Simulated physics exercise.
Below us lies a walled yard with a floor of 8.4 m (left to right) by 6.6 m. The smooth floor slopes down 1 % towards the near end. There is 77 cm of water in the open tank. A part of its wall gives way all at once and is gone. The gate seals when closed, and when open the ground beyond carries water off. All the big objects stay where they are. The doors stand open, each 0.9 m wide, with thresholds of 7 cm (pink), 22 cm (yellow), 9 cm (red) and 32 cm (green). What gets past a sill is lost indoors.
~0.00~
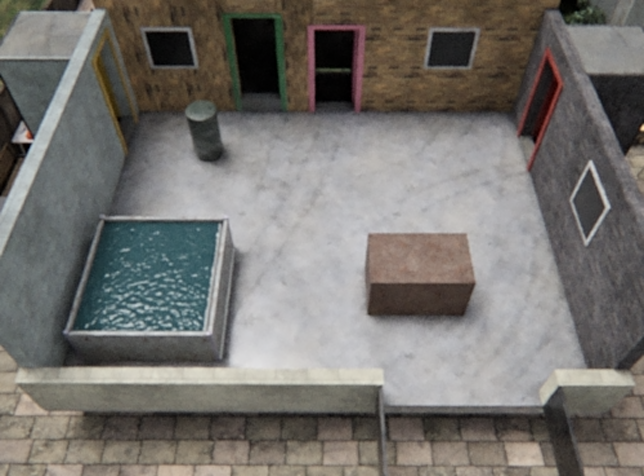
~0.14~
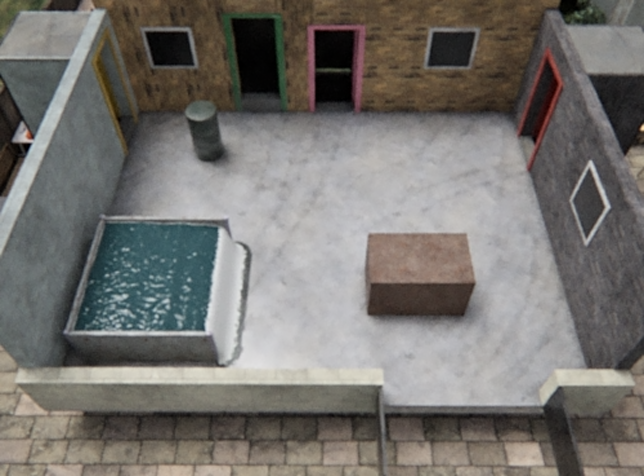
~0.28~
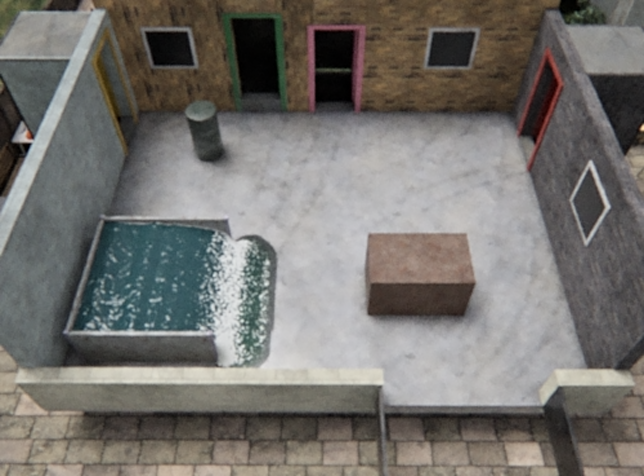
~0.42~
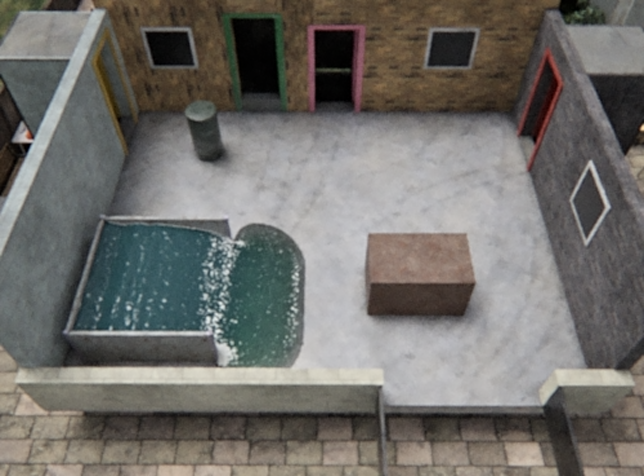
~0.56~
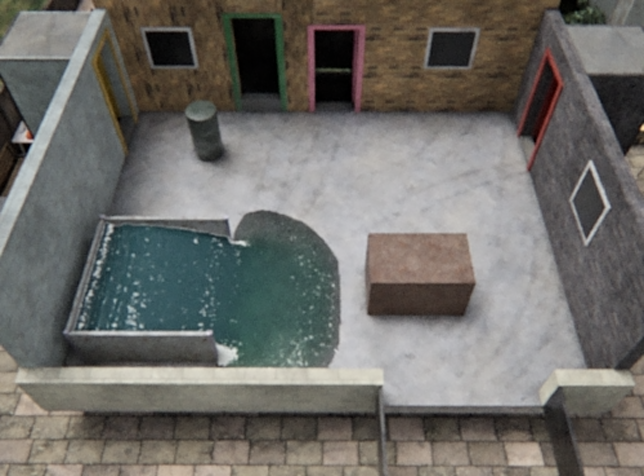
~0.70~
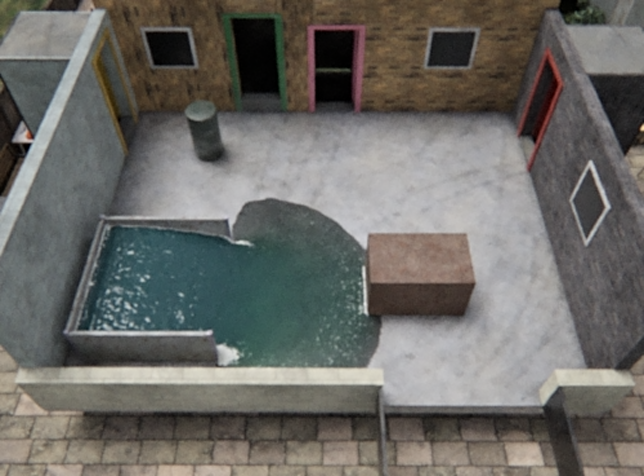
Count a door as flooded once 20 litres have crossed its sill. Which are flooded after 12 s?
The water let in: At the pink door it keeps below the limit; at the yellow door it stays under the limit; at the red door it exceeds the limit; at the green door it keeps below the limit.
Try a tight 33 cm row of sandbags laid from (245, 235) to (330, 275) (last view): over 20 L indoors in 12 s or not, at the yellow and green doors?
Against that limit: Yellow not over, green not over.
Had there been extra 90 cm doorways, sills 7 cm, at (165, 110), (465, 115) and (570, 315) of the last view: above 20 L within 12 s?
In that order: Below, above, above.
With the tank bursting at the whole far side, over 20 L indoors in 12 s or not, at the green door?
Against that limit: Green not over.
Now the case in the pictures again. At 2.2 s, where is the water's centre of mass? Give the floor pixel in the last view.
Around (295, 295).
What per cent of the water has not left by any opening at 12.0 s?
About 70 per cent.
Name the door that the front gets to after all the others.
The yellow one.
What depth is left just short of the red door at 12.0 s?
Roughly 3.5 cm deep.
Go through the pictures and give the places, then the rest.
In the first picture, still water, 77 cm deep, in the open tank at (153, 274).
In the second picture, the front is at (221, 364), 1.2 m from the gap at (222, 292); 0.6 m2 of floor is under water; 77 cm left at the back of the open tank.
In the third picture, water pours out at (222, 292) and has run 1.4 m, to a hidden place; typically 14 cm deep outside, 77 cm at the open tank's back.
In the fourth picture, the front is at a hidden place, 1.7 m from the gap at (222, 293); 3.6 m2 of floor is under water; 76 cm left at the back of the open tank.
In the fifth picture, the front is at a hidden place, 2.1 m from the gap at (222, 294); 5.8 m2 of floor is under water; 67 cm left at the back of the open tank.
In the sixth picture, the front is at (373, 345), 2.7 m from the gap at (222, 294); 8.2 m2 of floor is under water; 65 cm left at the back of the open tank.
After 1.4 s water covers 35 % of the floor and is deepest (48 cm) near (353, 301); pink door not reached, yellow door not reached, red door not reached, green door not reached.
After 2.2 s water covers 50 % of the floor and is deepest (38 cm) near (353, 292); pink door not reached, yellow door not reached, red door not reached, green door not reached.
After 3.5 s water covers 65 % of the floor and is deepest (33 cm) near (508, 115); pink door not reached, yellow door not reached, red door 15 cm at the sill, 14 L in, green door not reached.
After 7.0 s water covers 75 % of the floor and is deepest (14 cm) near (464, 228); pink door 9 cm at the sill, 1 L in, yellow door not reached, red door 11 cm at the sill, 60 L in, green door 2 cm at the sill, 0 L in.
After 12.0 s water covers 100 % of the floor and is deepest (12 cm) near (130, 242); pink door 2 cm at the sill, 5 L in, yellow door 7 cm at the sill, 0 L in, red door 3 cm at the sill, 62 L in, green door 4 cm at the sill, 0 L in.
